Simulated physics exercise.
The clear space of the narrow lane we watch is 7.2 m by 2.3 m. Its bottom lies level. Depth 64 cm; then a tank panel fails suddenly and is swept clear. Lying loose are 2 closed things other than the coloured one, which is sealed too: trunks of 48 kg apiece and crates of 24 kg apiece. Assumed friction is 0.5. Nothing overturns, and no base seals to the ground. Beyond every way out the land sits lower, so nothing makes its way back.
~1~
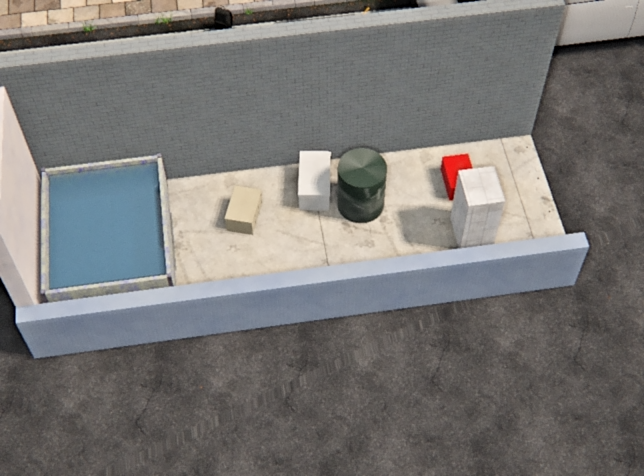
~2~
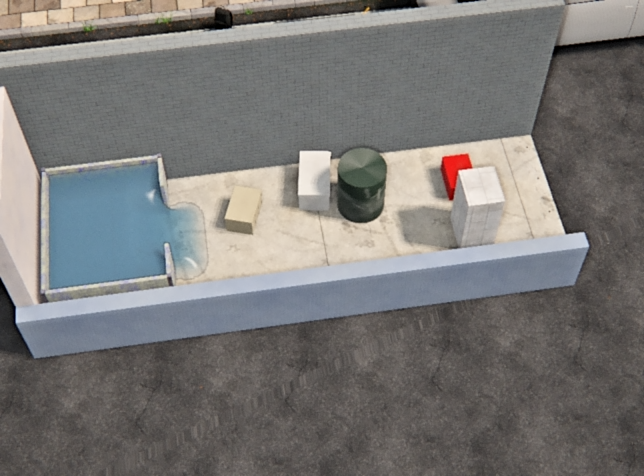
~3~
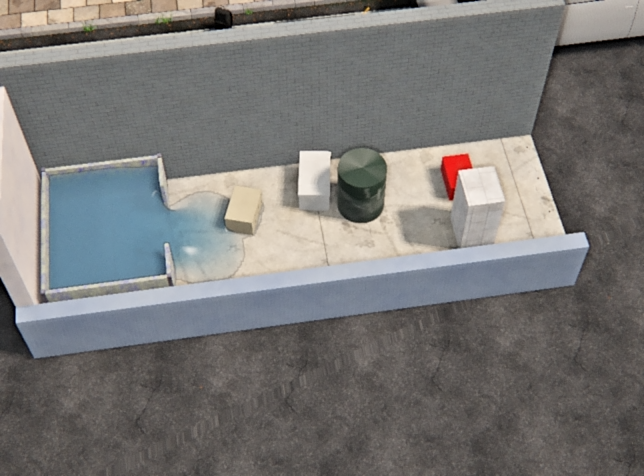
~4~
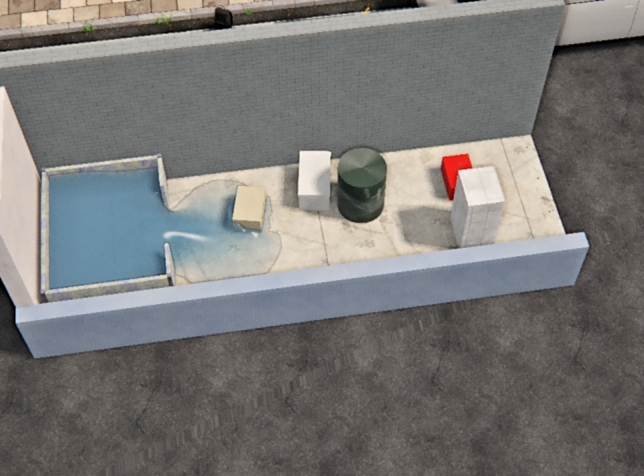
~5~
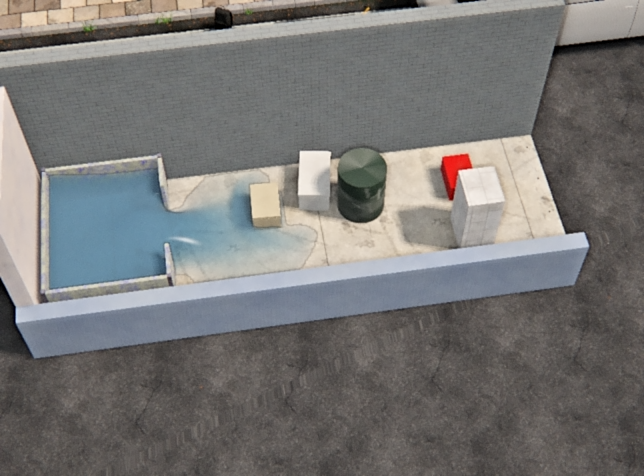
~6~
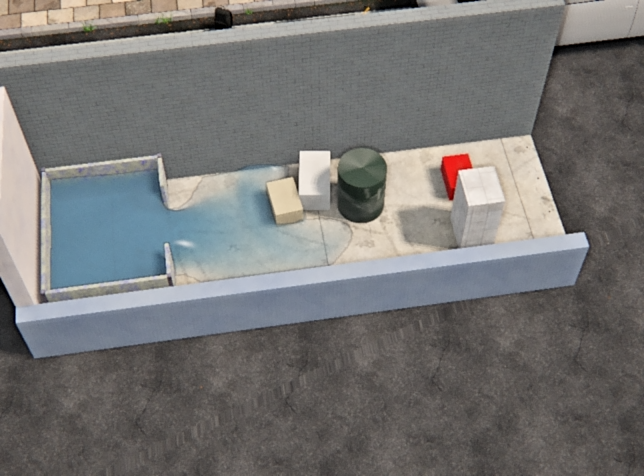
In the video, water pours through a gap in the right side of a pool and spreads rightward across a pale walled floor, pushing a tan box toward a white one, while the red box and the other objects stay still.
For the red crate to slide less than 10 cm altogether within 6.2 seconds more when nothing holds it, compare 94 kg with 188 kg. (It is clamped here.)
Most likely the low figure is fine.
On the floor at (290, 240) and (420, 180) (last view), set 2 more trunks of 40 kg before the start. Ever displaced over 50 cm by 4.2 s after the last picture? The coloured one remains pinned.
The first is above the mark, the second below the mark.
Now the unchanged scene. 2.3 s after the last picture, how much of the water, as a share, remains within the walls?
Still held: Near 94 %.
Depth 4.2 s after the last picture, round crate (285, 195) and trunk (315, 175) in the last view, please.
17 and 17 cm.
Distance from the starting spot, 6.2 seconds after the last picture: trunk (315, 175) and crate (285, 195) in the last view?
Answer, in order asked: 150 cm, 300 cm.
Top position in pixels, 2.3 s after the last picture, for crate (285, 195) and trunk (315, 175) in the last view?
(369, 247) and (375, 154), roughly.
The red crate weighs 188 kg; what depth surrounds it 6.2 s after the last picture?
Close to 7 cm deep.
Then, 0.6 s after the last picture the red crate would be 0 cm from its start with 94 kg and 0 cm from its start with 188 kg; 0 cm of water round it then.
Then, 2.3 s after the last picture the red crate would be 0 cm from its start with 94 kg and 0 cm from its start with 188 kg; 6 cm of water round it then.
Then, 4.2 s after the last picture the red crate would be 1 cm from its start with 94 kg and 0 cm from its start with 188 kg; 9 cm of water round it then.
Then, 6.2 s after the last picture the red crate would be 1 cm from its start with 94 kg and 0 cm from its start with 188 kg; 7 cm of water round it then.
